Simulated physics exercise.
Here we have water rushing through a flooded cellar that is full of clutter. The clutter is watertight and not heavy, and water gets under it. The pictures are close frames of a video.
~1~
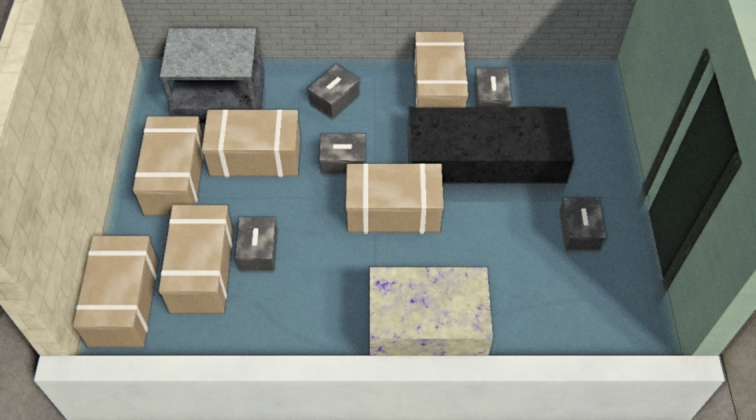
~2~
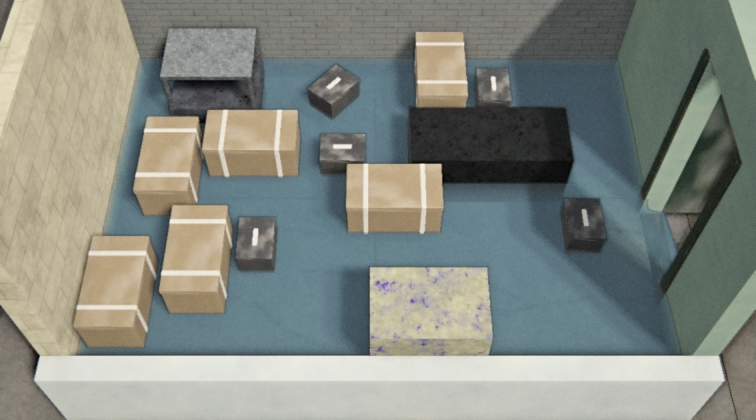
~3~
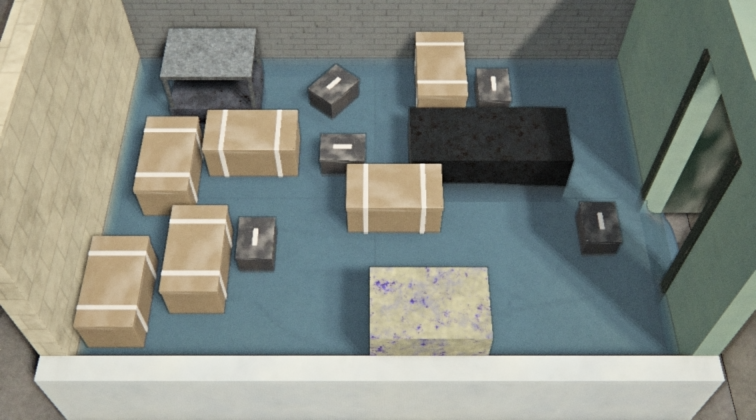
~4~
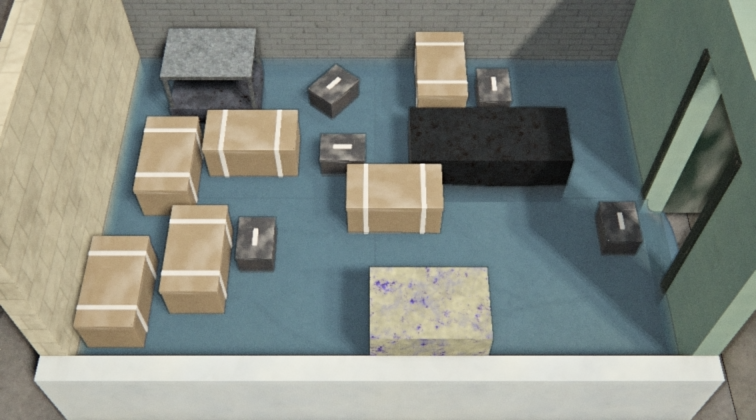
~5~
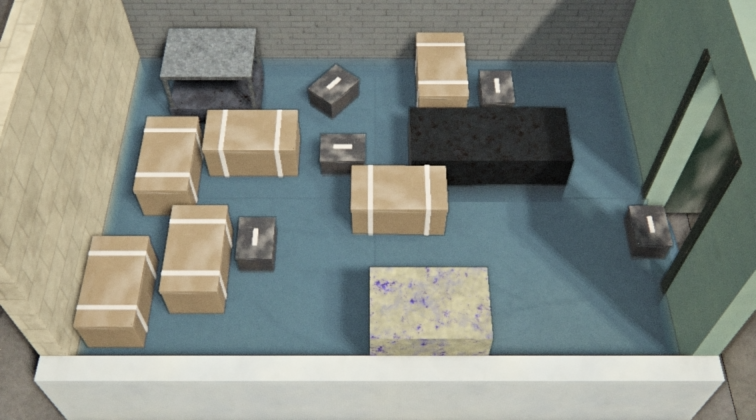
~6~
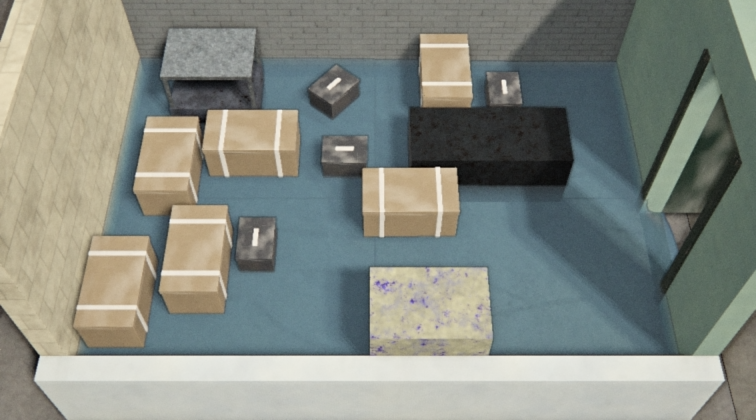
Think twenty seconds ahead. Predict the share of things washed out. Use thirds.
It is one to two thirds.
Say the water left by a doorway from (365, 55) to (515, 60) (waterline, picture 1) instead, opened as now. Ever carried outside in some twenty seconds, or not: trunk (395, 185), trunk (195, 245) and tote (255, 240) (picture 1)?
In turn: Out, inside, carried outside.
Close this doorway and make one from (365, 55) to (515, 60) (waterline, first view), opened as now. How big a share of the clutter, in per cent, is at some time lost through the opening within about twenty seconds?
I make it 80 per cent.
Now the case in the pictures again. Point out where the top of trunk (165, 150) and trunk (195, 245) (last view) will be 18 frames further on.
At about (202, 164) and (250, 250).
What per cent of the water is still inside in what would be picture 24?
About 68 per cent.
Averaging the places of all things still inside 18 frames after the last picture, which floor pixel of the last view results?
At about (344, 215).
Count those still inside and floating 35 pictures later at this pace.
It comes to 6.
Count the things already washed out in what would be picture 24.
It comes to 3.
A moment on, 1 of 11 are out; 10 afloat.
Next, 3 of 11 are out; 8 afloat.
Later, 5 of 11 are out; 6 afloat.
In the end, 6 of 11 are out; 5 afloat.
